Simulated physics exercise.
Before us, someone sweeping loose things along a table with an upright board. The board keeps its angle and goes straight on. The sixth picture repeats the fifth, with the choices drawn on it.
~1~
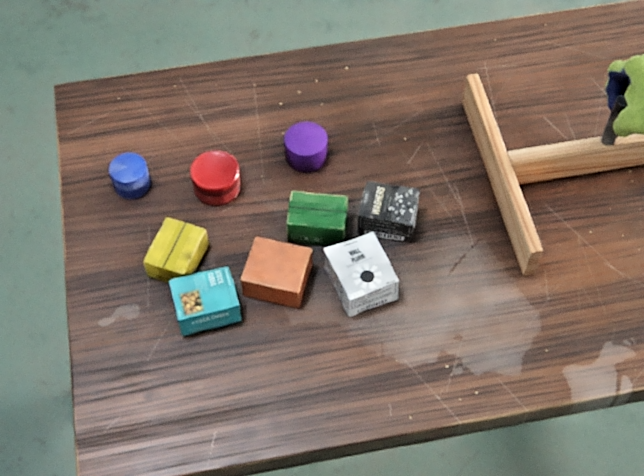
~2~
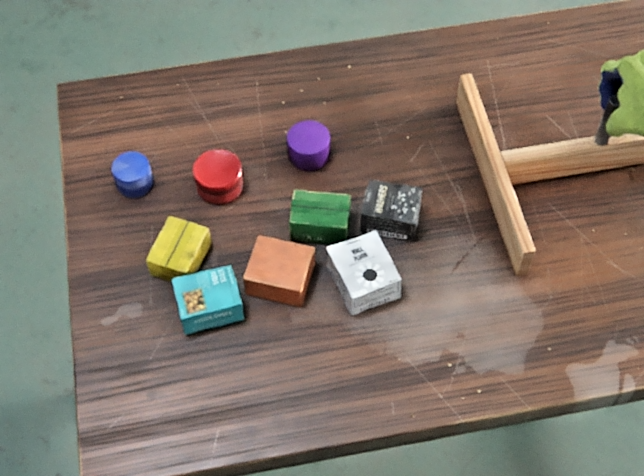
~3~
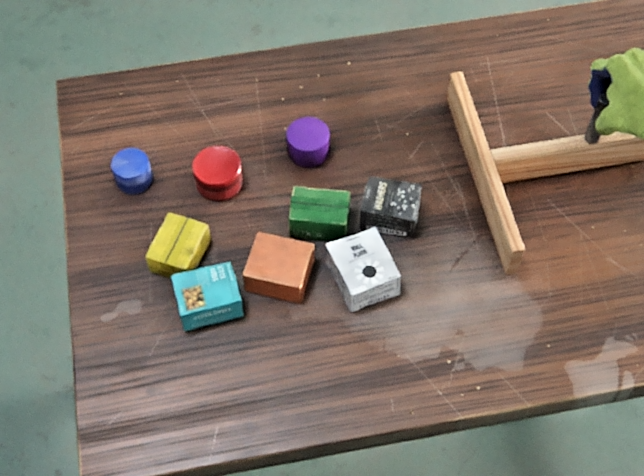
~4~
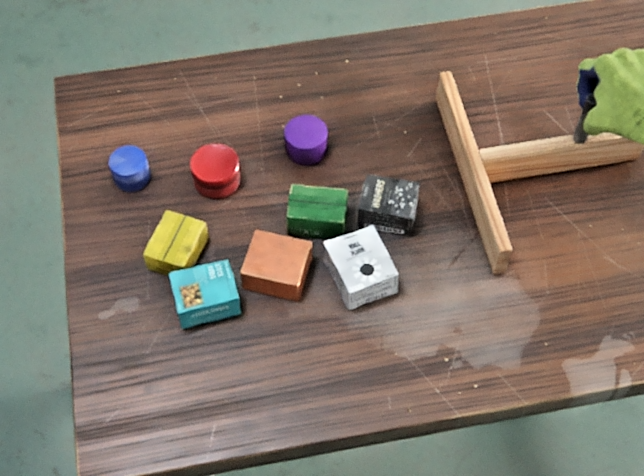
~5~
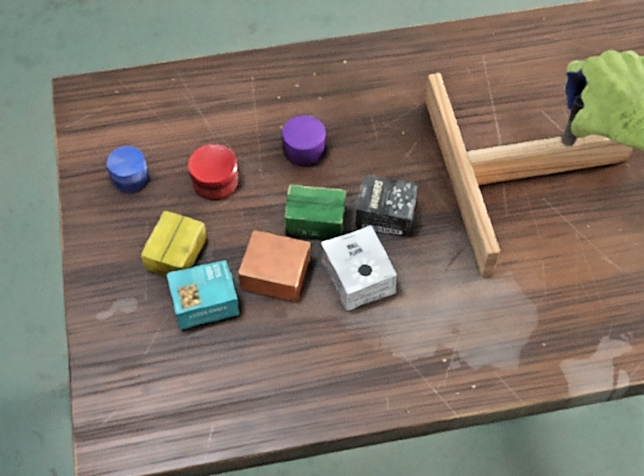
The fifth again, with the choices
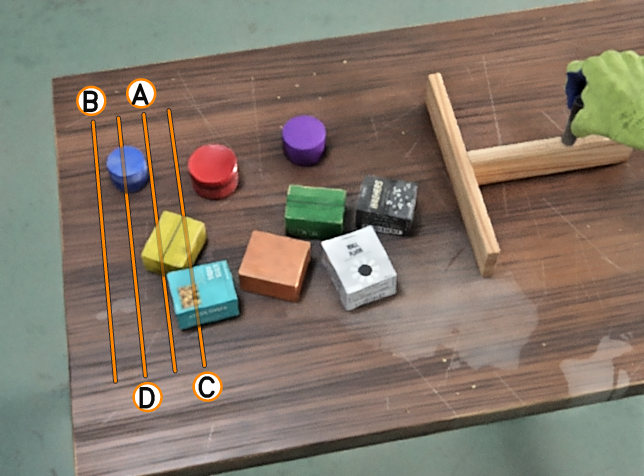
On a wood-grained table, a green-gloved hand slid an upright wooden board slowly leftward a short way toward a group of colorful boxes and round tins, which stayed where they were.
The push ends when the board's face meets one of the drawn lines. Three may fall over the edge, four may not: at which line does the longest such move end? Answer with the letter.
No fourth one falls up to A.
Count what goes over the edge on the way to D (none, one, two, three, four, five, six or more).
Four.
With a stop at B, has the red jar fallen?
No.
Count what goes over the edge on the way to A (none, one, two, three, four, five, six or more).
By then, two.
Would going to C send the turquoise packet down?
Yes.
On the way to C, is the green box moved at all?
Yes.
On the copy, A at (158, 232); B at (103, 241); C at (185, 228); D at (131, 236).
On A. First, board (356, 175); white box (341, 271); green box (267, 220).
Then, board (246, 192); turquoise packet (108, 314); yellow box (109, 265).
Finally, board (158, 206); turquoise packet over the edge; yellow box over the edge; two fallen.
By contrast, B drops five; C is within the limit but short; D drops four.
